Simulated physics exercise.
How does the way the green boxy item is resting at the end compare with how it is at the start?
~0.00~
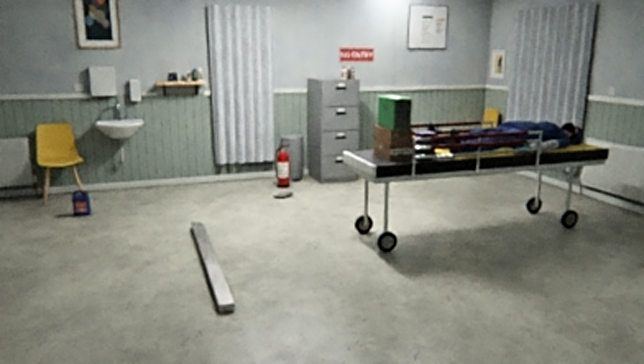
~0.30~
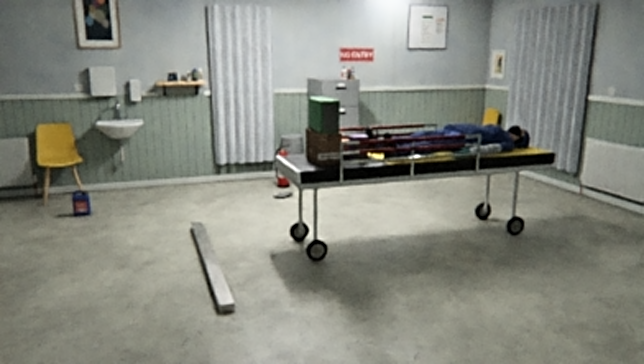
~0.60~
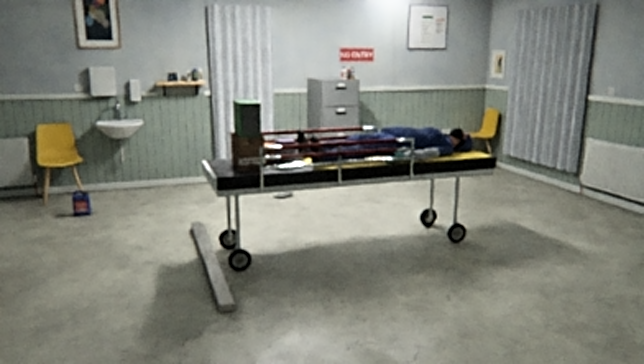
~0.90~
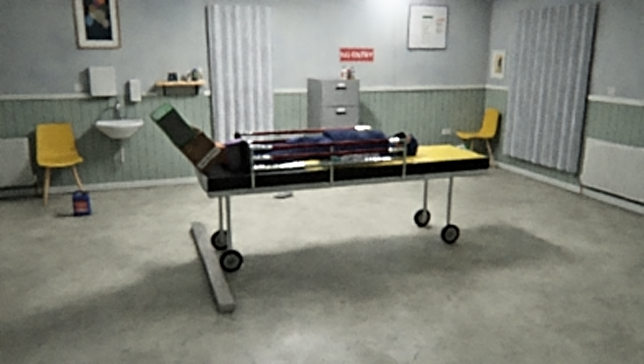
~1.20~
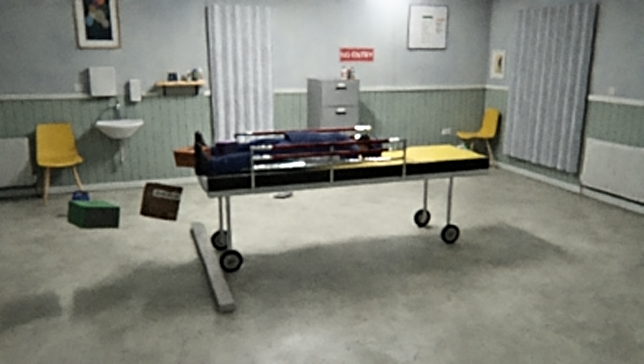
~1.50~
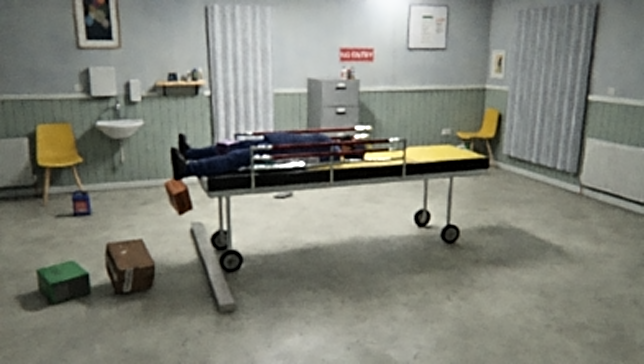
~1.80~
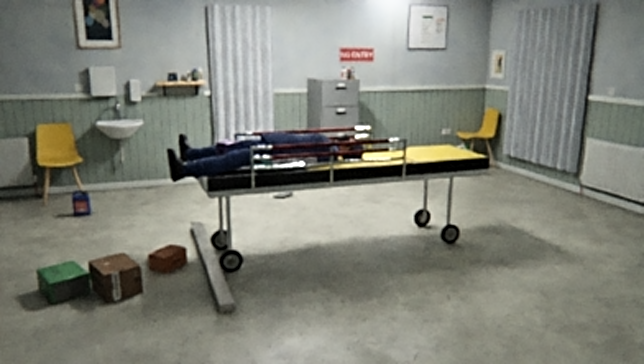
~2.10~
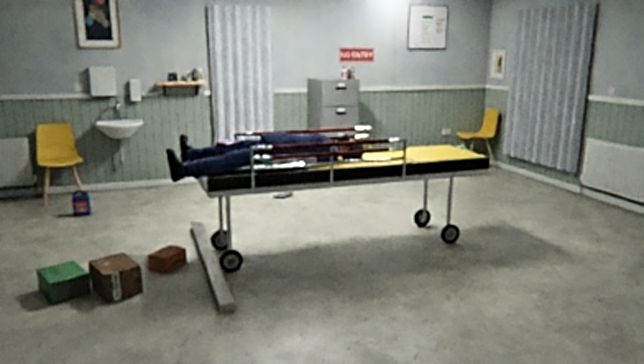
At the start it stands upright on the front end of the stretcher, and at the end it lies on its side on the floor at the left.
